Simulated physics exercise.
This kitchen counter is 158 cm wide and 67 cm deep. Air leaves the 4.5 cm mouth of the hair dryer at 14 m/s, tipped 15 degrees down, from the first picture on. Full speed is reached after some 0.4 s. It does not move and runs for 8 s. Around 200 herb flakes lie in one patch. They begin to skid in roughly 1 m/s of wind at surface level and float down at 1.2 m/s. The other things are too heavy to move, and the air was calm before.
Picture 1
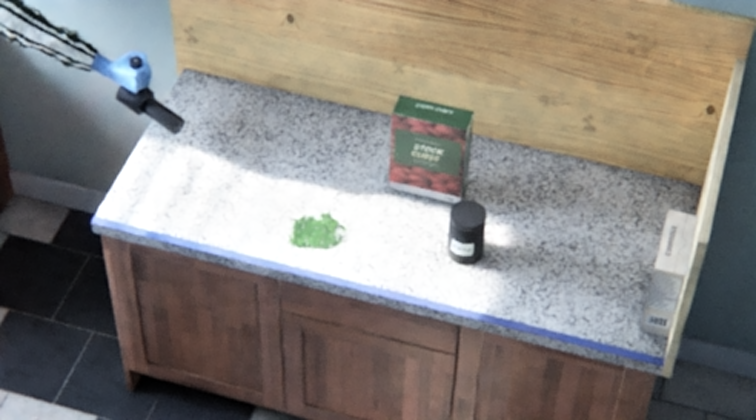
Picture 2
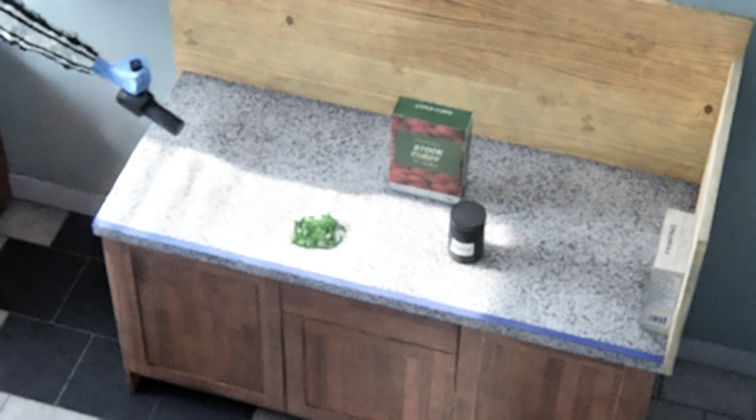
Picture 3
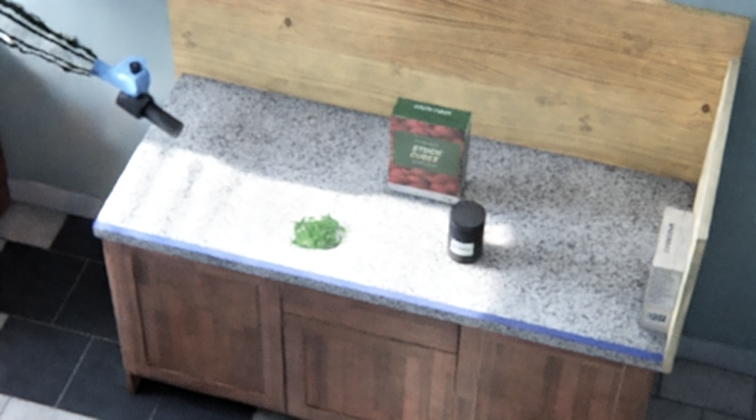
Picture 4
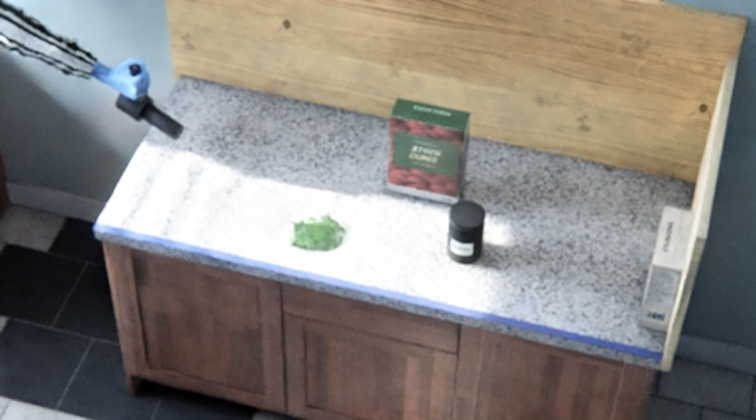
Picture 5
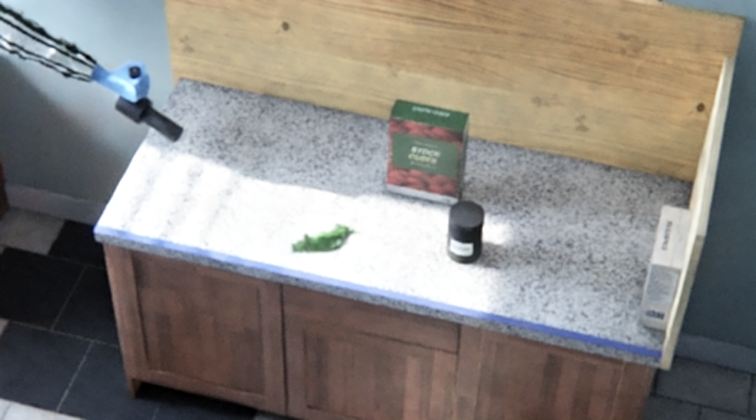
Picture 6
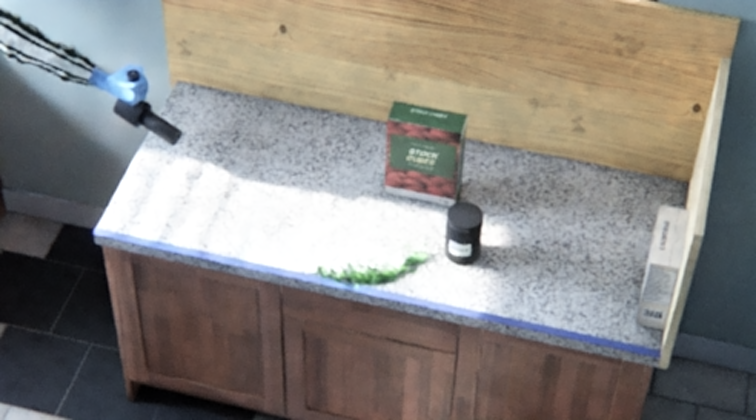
A speckled grey kitchen counter with a blue front edge, brown wooden cabinets and a pale plank backboard is seen from above at an angle. A black nozzle on a blue mount points in from the upper left, toward green herb flakes, a green-and-red carton, a black jar and a pale box at right. The flakes lie still, then skid rightward and toward the front edge, stretching into a thin curved band.
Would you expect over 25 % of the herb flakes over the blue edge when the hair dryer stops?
More than a quarter over the blue edge: Yes.
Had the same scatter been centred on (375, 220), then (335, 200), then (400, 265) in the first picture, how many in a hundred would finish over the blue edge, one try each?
In turn about 40 %, 15 %, 90 %.
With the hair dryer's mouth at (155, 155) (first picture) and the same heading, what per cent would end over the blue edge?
In that case some 30 per cent.
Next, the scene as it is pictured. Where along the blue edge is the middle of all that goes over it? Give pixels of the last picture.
At about (395, 300).
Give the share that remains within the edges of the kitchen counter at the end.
Near 5 %.
Then, 1.2 s after the last picture, 94 % are over the blue edge; 94 % have settled or left.
Then, 2.2 s after the last picture, 94 % are over the blue edge; 94 % have settled or left.
Then, 4.0 s after the last picture, 95 % are over the blue edge; 96 % have settled or left.
Then, 7.6 s after the last picture, at the end, 95 % are over the blue edge.
